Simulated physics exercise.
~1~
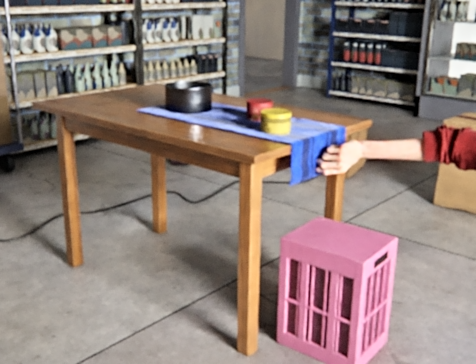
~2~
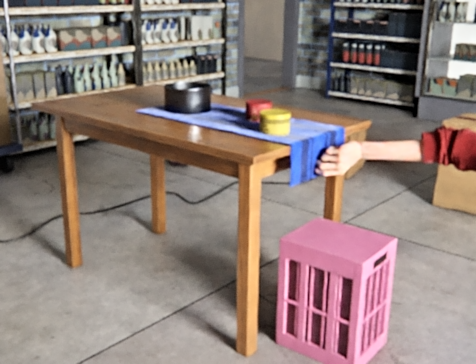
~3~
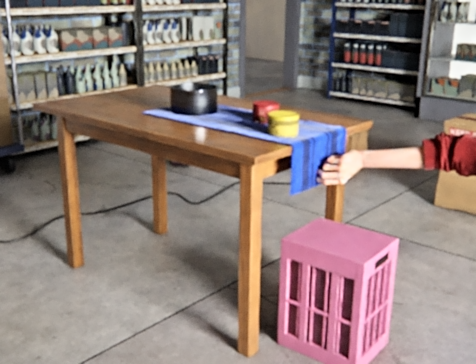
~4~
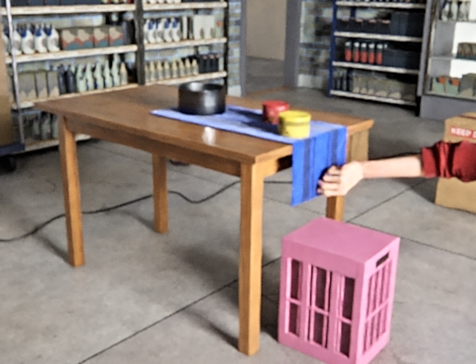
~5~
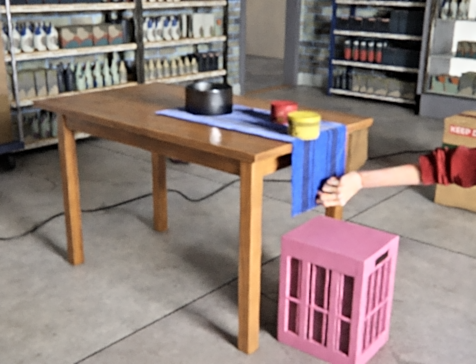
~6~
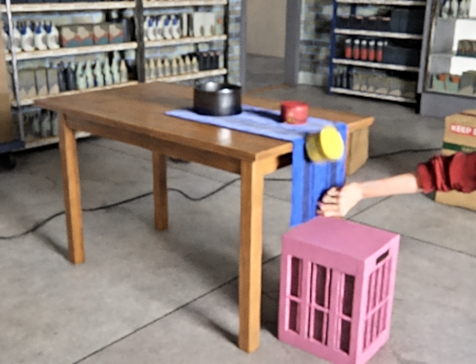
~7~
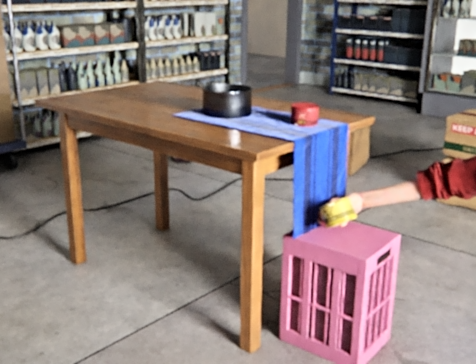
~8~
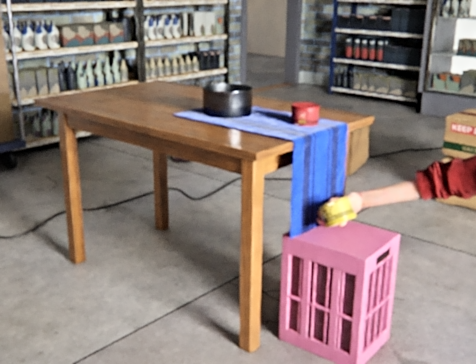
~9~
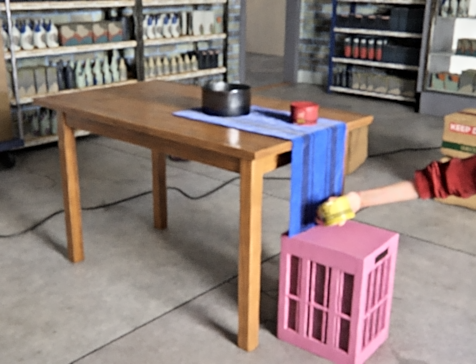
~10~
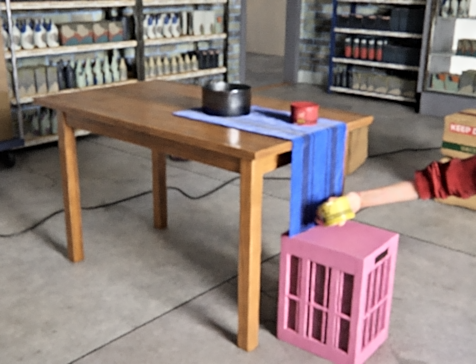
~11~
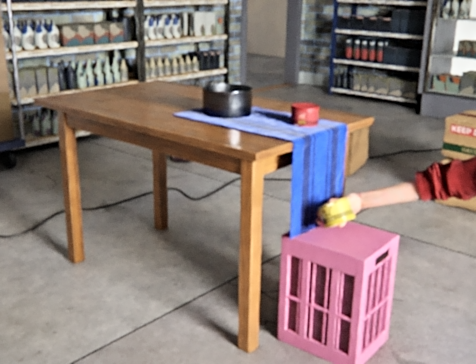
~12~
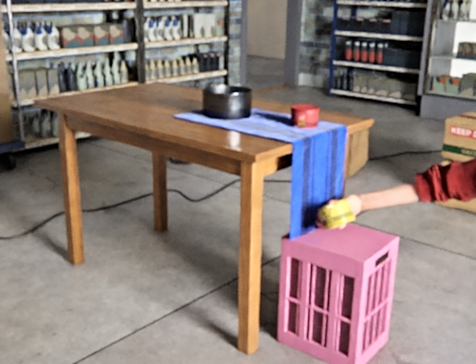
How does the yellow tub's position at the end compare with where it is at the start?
At the start the yellow tub sits on the blue cloth on the tabletop, and at the end it is lower and further right, off the table and beside the hand at the top of the pink crate.
